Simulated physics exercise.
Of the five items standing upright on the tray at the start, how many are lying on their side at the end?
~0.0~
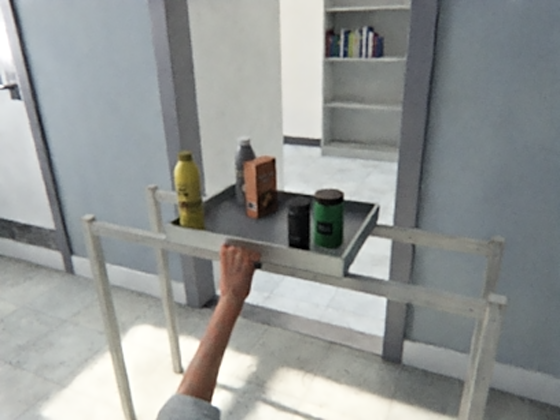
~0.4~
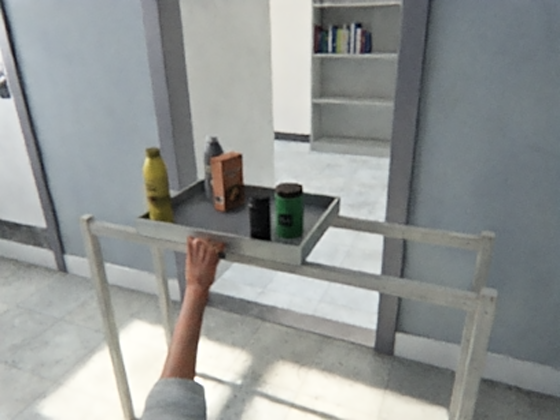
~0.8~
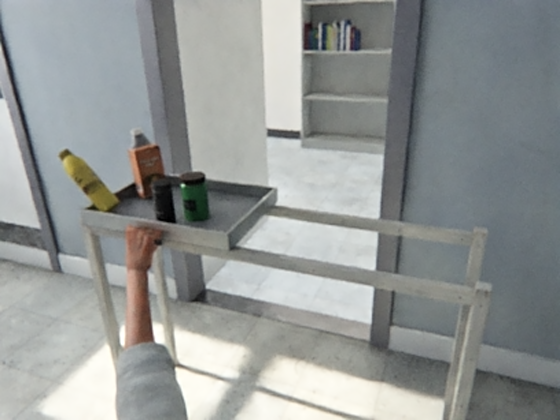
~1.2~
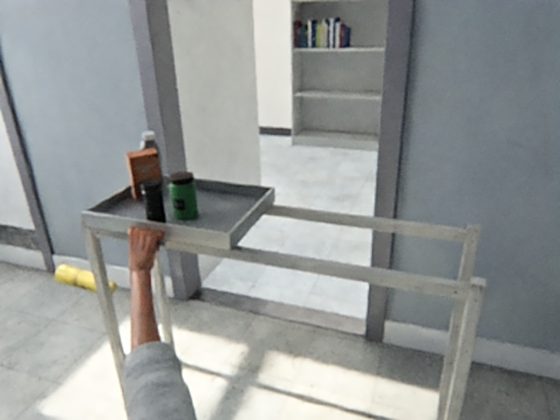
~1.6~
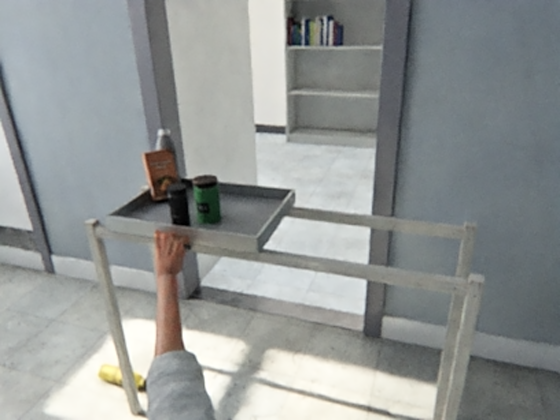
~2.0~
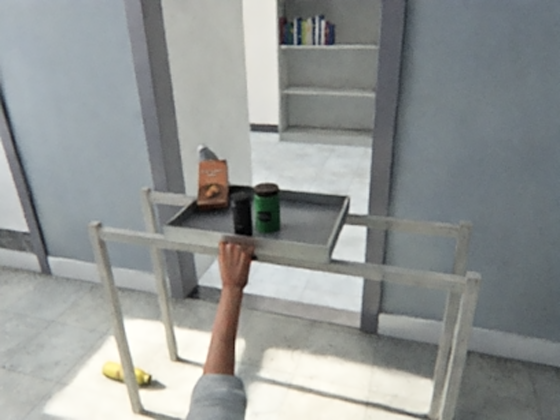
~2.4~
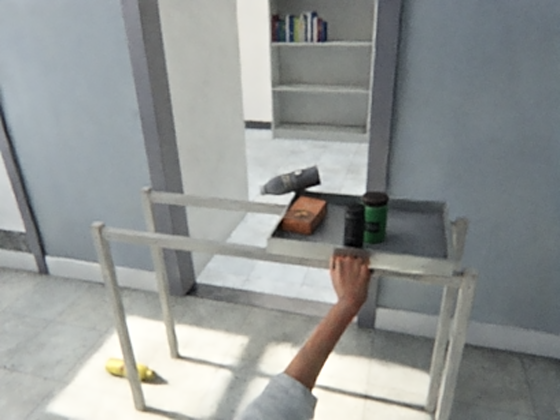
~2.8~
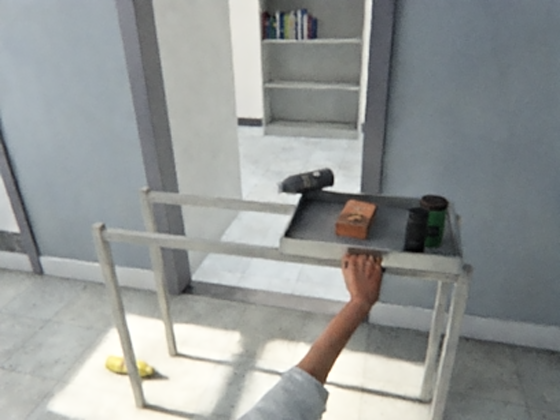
Three of them end up lying on their side. They are the yellow bottle, the orange packet and the grey bottle.
